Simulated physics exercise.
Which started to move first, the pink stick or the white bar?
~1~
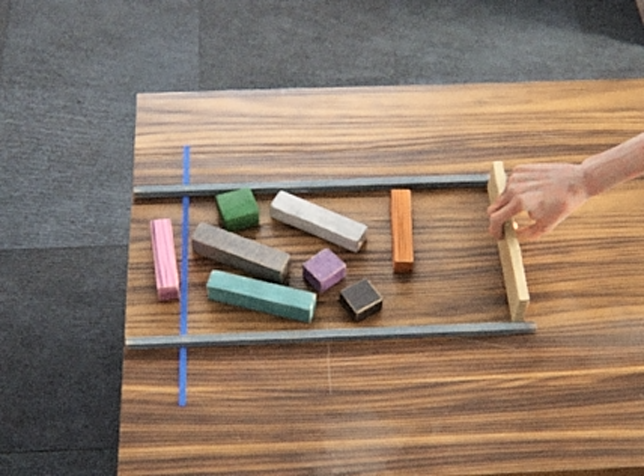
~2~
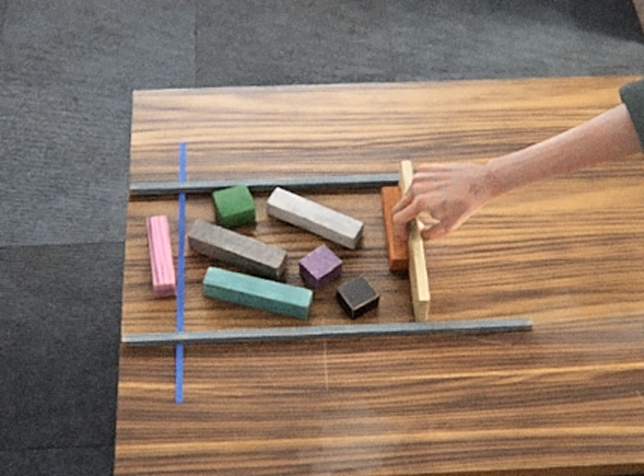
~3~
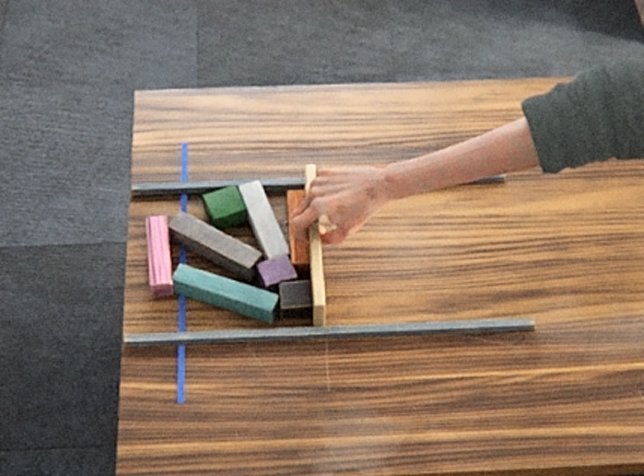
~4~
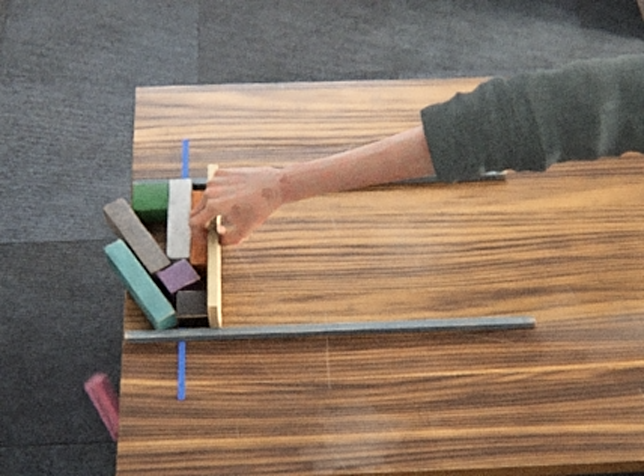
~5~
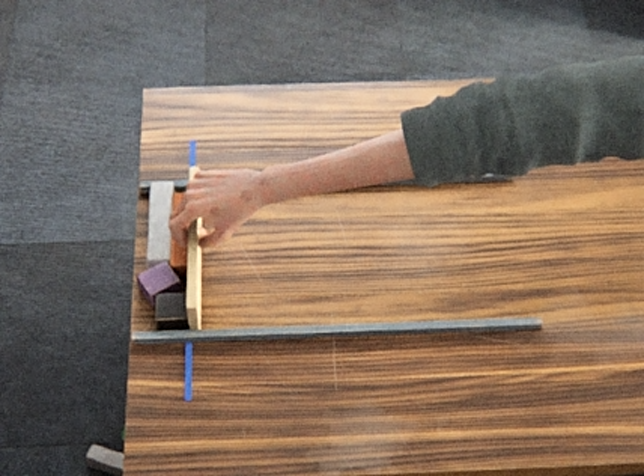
The white bar started to move first. It was already swinging round as the pieces bunched up, while the pink stick was still sitting in its place near the table's end.
